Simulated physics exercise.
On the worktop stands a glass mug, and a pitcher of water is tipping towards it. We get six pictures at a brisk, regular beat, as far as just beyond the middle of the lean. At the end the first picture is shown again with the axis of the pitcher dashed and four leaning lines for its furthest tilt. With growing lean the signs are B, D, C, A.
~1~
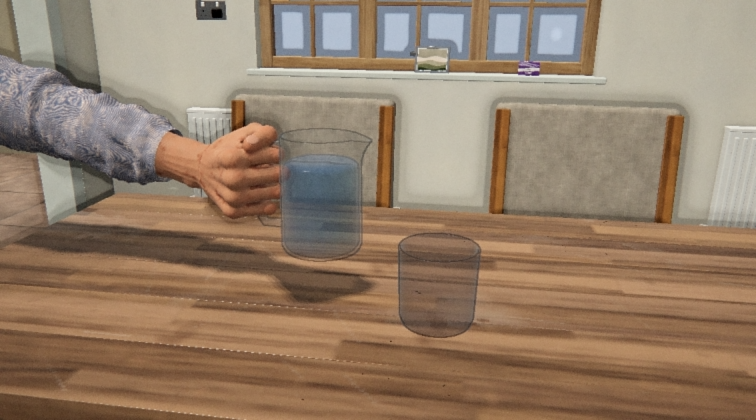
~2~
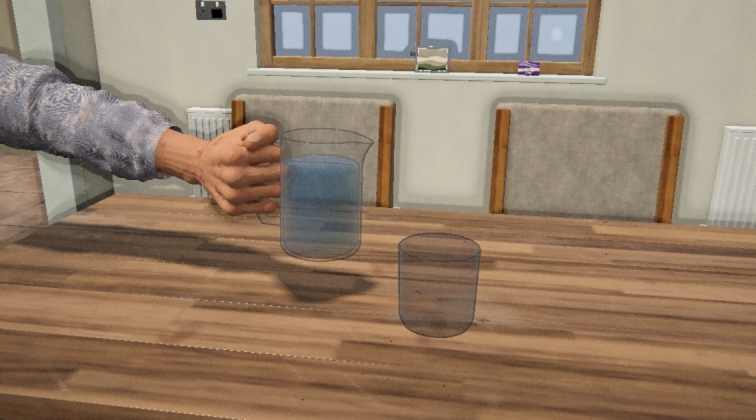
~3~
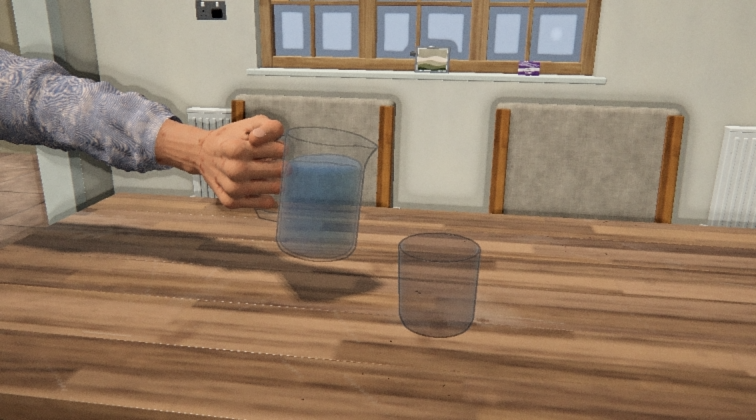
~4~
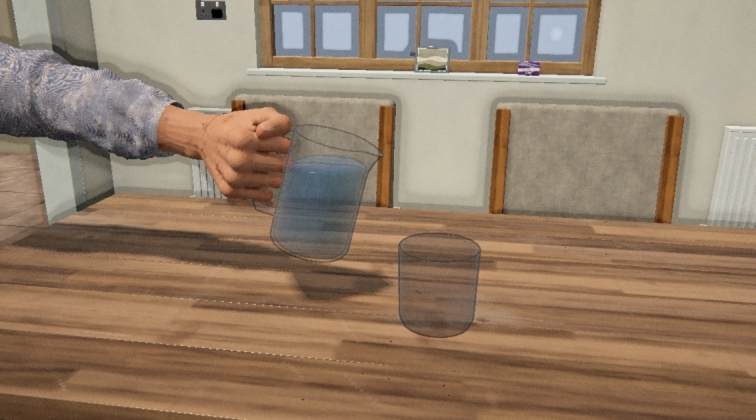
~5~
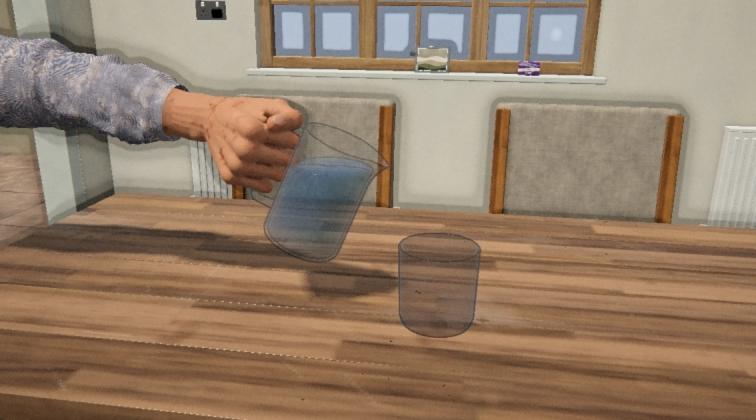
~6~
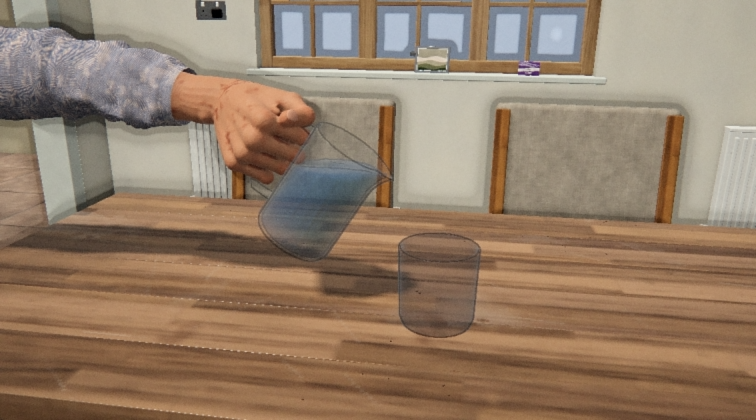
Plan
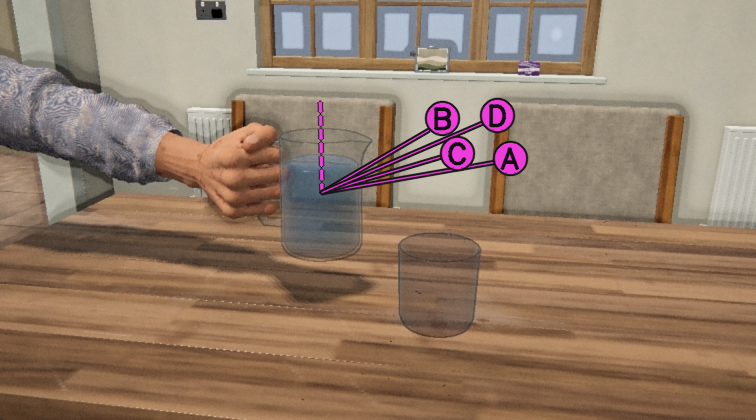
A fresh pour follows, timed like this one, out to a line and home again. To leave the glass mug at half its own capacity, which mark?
Best: C.
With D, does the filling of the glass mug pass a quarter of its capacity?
Yes, it does.
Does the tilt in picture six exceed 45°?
No.
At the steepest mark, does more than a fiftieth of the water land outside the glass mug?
No, it does not.
On the marked copy, A at (493, 162); B at (428, 130); C at (440, 157); D at (482, 123).
With A, the glass mug ends with about 64 % of what it can hold.
With B, the glass mug ends with about 24 % of what it can hold.
With C, the glass mug ends with about 50 % of what it can hold.
With D, the glass mug ends with about 35 % of what it can hold.
